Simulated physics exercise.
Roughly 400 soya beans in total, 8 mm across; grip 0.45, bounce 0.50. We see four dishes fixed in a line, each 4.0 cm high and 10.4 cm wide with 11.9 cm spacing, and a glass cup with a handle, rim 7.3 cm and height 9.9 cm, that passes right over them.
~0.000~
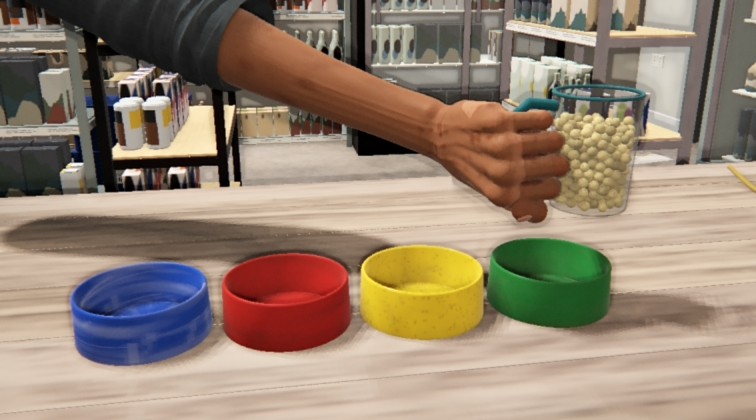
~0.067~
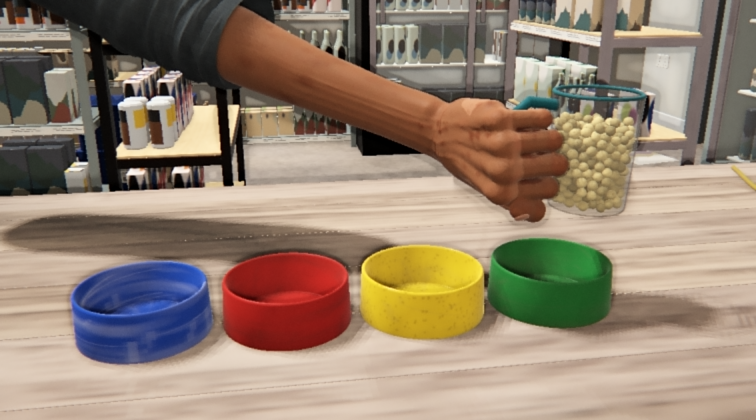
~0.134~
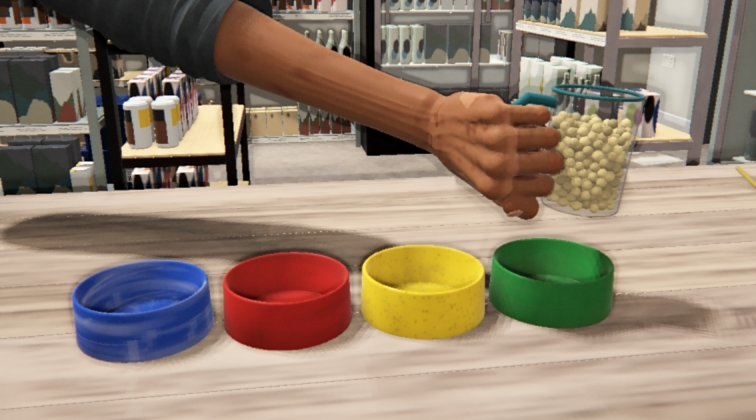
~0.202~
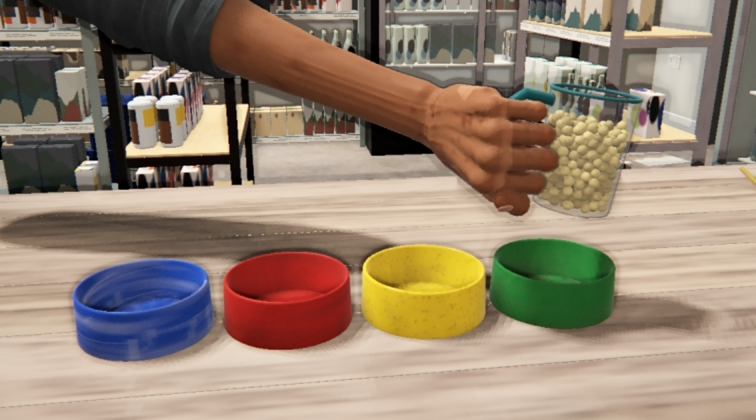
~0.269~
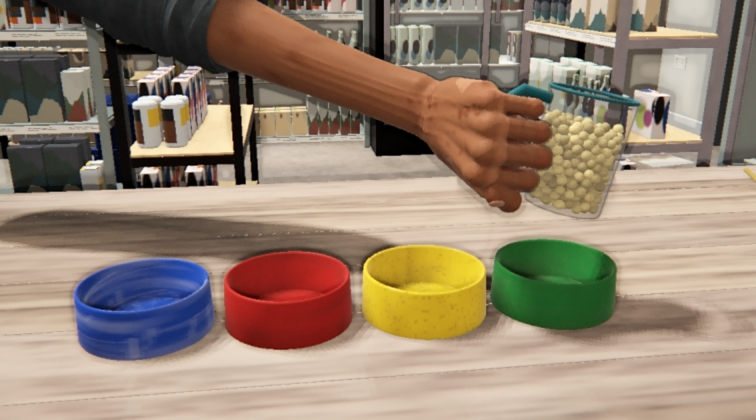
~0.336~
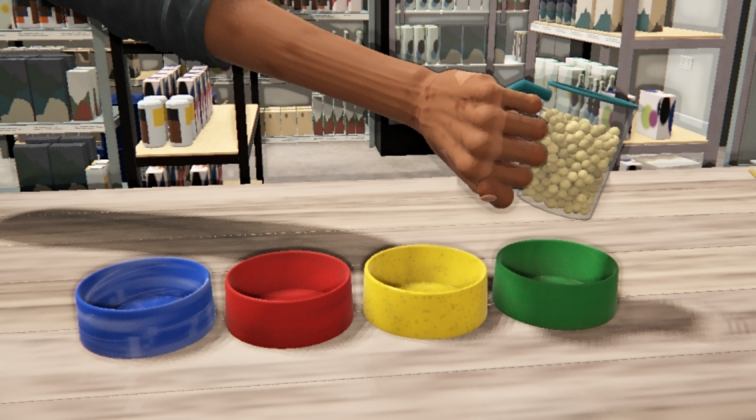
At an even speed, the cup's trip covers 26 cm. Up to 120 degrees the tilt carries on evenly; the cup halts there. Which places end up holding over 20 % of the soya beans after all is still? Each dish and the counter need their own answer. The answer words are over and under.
Red dish: Under. Blue dish: Under. Green dish: Under. Yellow dish: Over. Counter: Under.
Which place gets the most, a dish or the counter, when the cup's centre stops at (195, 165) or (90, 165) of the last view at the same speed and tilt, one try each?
Yellow; yellow.
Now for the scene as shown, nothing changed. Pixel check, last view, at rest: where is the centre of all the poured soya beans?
My guess is close to (434, 290).
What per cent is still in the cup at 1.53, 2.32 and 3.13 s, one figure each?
Approx. 100 / 25 / 0 percent.
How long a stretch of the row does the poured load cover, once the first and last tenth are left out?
It covers some 7 centimetres of the row.
After 1.53 s, tilt 79 degrees; cup holds 100 %.
After 2.32 s, tilt 120 degrees; cup holds 25 %, green 5 %, yellow 60 %.
After 3.13 s, tilt 120 degrees; cup holds 0 %, green 5 %, yellow 90 %.
By 3.4 s all is still; red 0 %, blue 0 %, green 5 %, yellow 90 %, counter 10 %.
